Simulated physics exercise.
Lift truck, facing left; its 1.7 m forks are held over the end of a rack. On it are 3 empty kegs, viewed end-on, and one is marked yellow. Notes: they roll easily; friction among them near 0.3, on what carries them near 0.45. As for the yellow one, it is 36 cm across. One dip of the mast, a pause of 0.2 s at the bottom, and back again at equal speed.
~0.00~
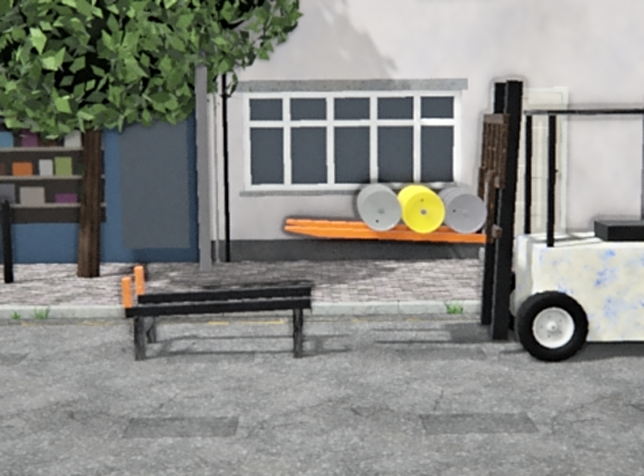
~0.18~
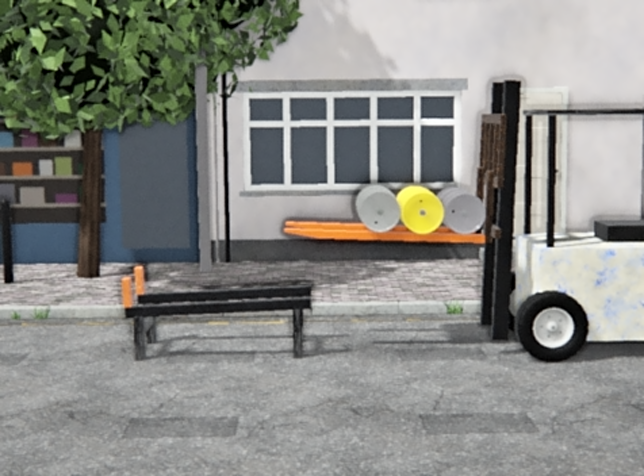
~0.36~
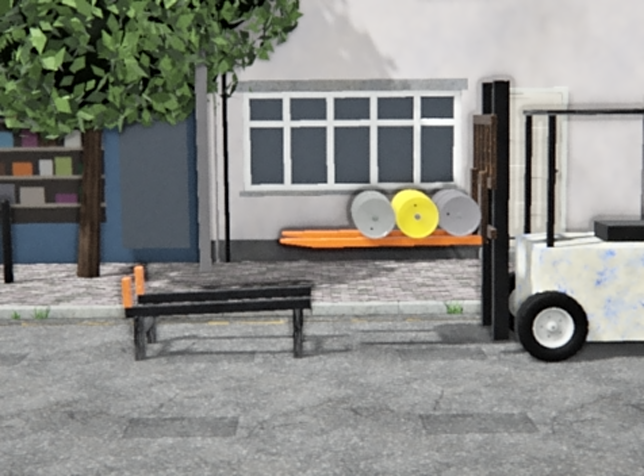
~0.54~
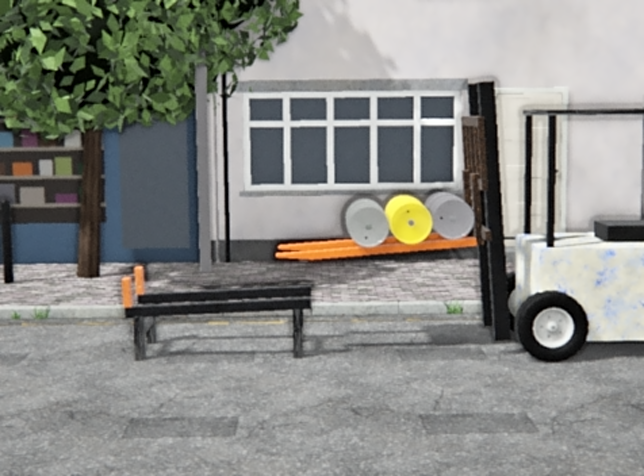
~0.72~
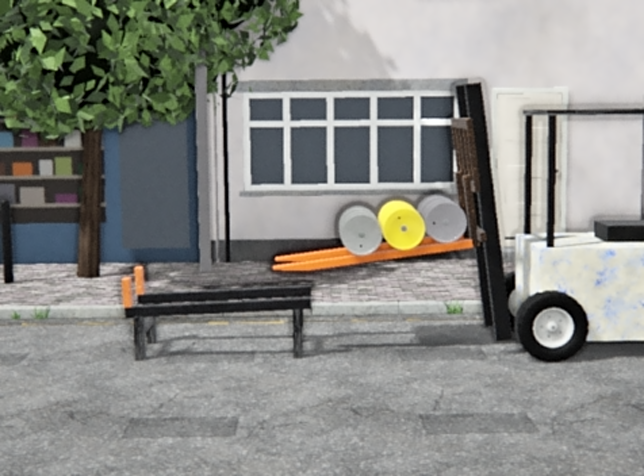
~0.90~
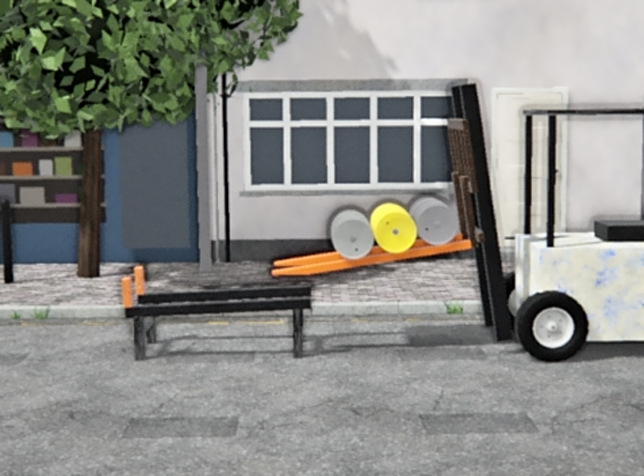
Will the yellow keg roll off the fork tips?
It ends up off the forks.
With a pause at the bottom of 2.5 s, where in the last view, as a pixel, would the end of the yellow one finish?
I'd put it somewhere near (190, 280).
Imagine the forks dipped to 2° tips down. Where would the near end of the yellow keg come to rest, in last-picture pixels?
It would finish close to (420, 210) in the last picture.
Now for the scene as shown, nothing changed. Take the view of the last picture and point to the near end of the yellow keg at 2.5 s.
Around pixel (275, 209).
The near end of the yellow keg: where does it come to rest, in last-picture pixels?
Roughly (193, 283).
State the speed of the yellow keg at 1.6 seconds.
0.8 m/s, roughly.
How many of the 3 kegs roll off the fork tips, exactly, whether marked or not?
The answer is 3.
By 1.6 s, yellow is on the forks, 55 cm from the tips, rolling left; 0 gone from the forks.
By 2.5 s, yellow is on the rack, 135 cm from the rack's far end, rolling left; 2 gone from the forks.
Finally (5.1 s), yellow is on the rack, 60 cm from the rack's far end; 3 gone from the forks.
